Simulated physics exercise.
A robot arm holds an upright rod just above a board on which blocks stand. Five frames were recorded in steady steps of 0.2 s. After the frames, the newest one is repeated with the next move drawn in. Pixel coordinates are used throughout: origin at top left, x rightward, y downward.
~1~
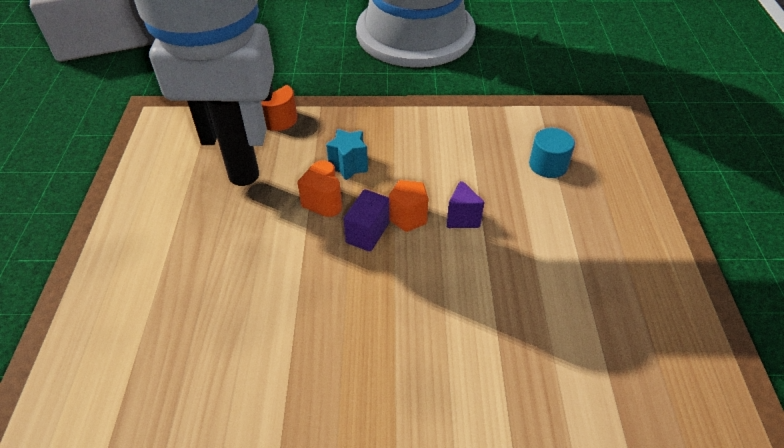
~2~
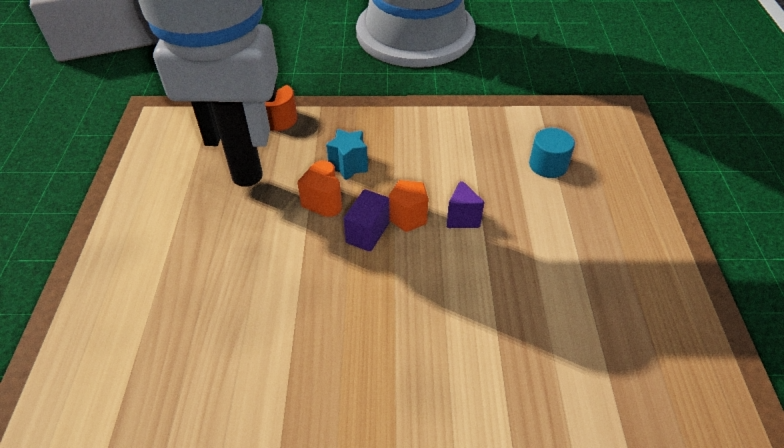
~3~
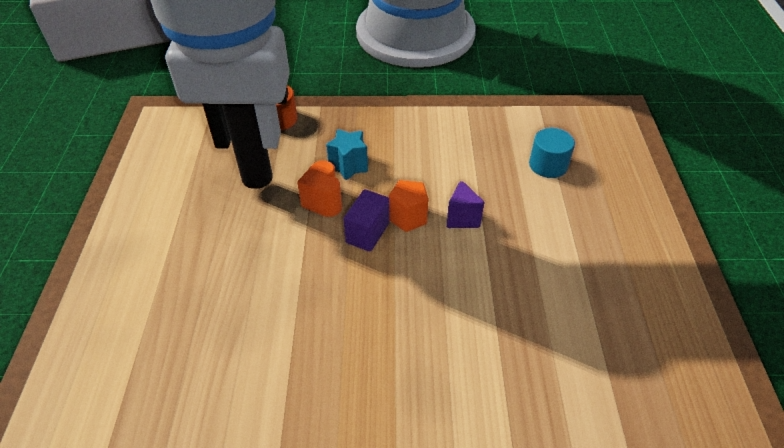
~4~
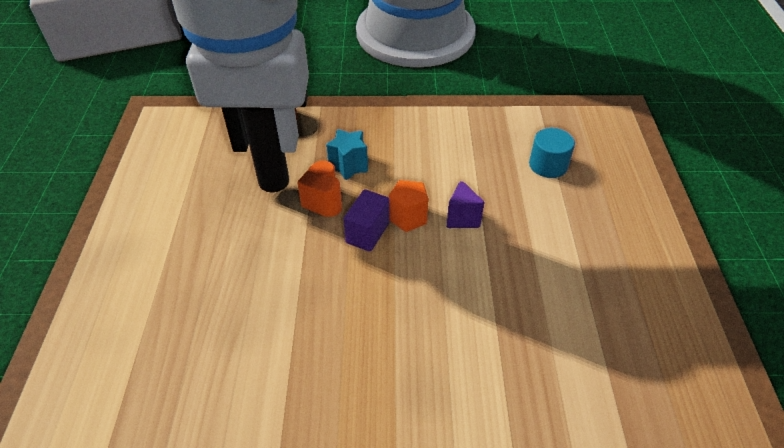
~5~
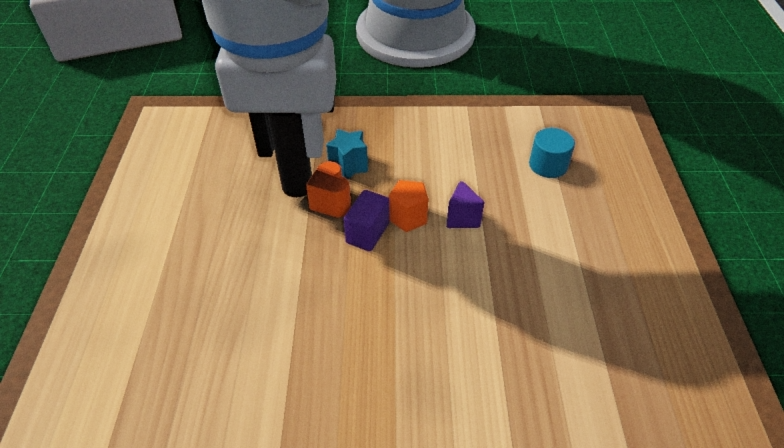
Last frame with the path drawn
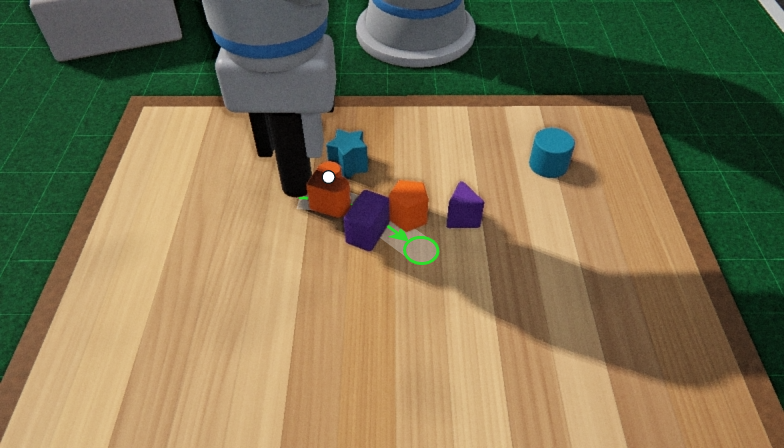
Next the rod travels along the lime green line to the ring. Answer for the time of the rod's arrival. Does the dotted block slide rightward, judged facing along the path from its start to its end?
The answer is no.
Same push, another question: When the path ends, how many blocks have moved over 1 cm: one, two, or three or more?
Going by the path, three or more blocks will move.
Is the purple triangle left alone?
No, I don't think so.
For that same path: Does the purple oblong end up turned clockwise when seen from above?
The answer is yes.
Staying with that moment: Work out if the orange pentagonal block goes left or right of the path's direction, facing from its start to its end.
Left-hand side.
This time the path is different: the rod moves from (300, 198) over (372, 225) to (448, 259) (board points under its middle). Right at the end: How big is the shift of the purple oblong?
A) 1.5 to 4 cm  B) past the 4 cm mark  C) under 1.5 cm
Letter B.
Path on the board, from (300, 198) through (346, 204) and (384, 224) to (421, 250); the dot is on the orange heart.
The first path, step by step. One third of the way, rod (346, 193); orange heart (379, 182); purple oblong (376, 211), turned 50° clockwise; orange pentagonal block (417, 192), turned 10° anticlockwise.
Two thirds of the way, rod (385, 214); orange heart (419, 194), turned 40° anticlockwise; purple oblong (384, 224), turned 70° clockwise; orange pentagonal block (463, 198); purple triangle (493, 197), turned 35° anticlockwise.
At the end, rod (422, 240); orange heart (433, 197), turned 65° anticlockwise; purple oblong (389, 238), turned 105° clockwise; orange pentagonal block (477, 197); purple triangle (507, 197), turned 30° anticlockwise.
